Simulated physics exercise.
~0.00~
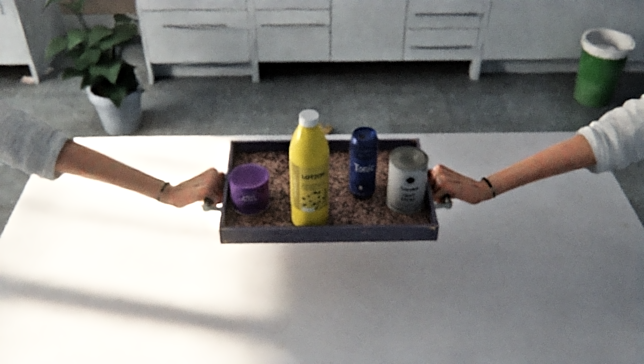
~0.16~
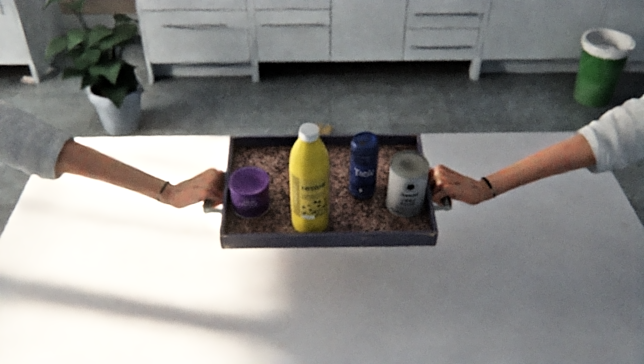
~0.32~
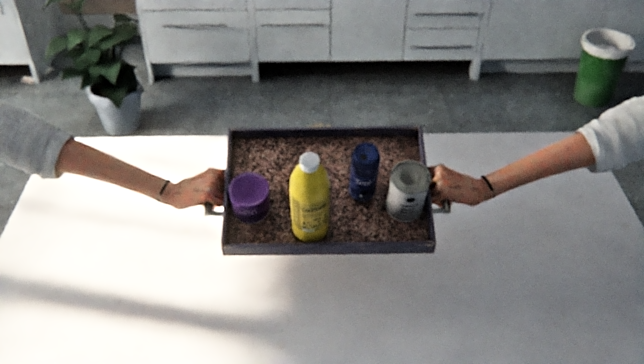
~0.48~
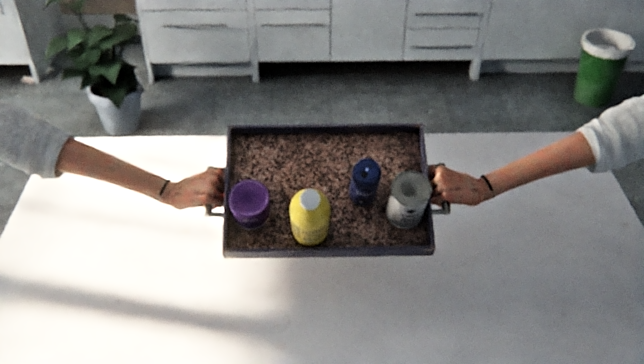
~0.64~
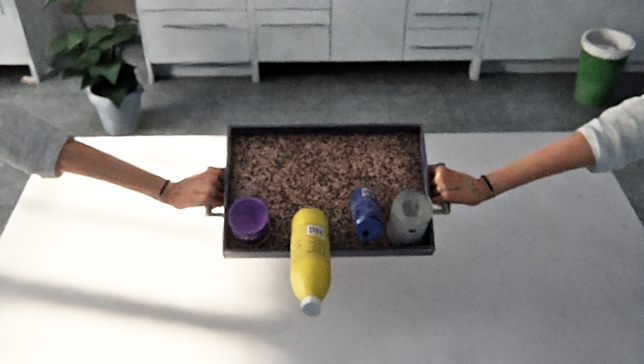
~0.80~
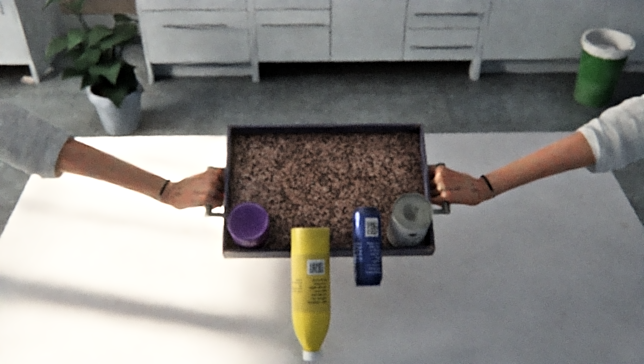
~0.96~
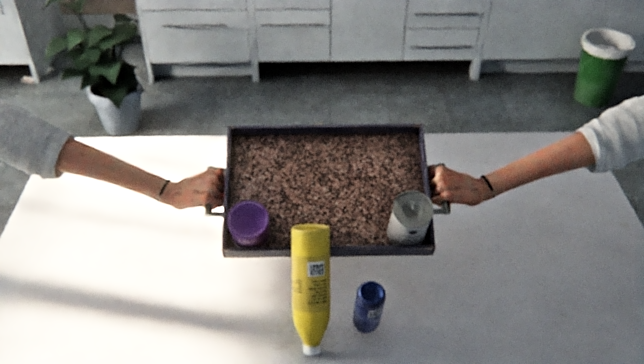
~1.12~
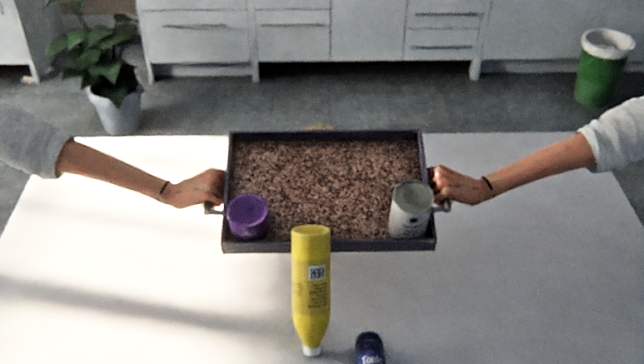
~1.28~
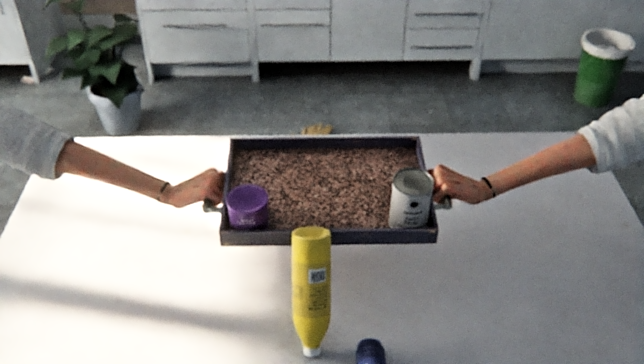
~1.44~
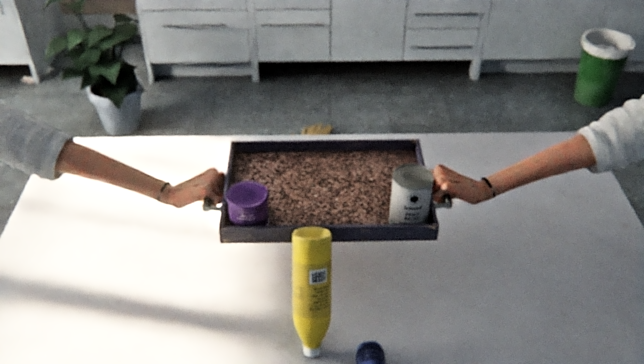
In a room with pale cabinets and a potted plant, two hands hold a dark-rimmed tray above a white table, carrying a yellow bottle, a blue can, a white tin and a purple tin. The hands tip the near edge downward, and the containers shift toward it. The yellow bottle topples over the rim and ends upside down in front of the tray. The blue can follows, tumbling off and dropping farther toward the viewer. The hands then level the tray, with both tins still aboard near its front corners, while the bottle and can remain off it.
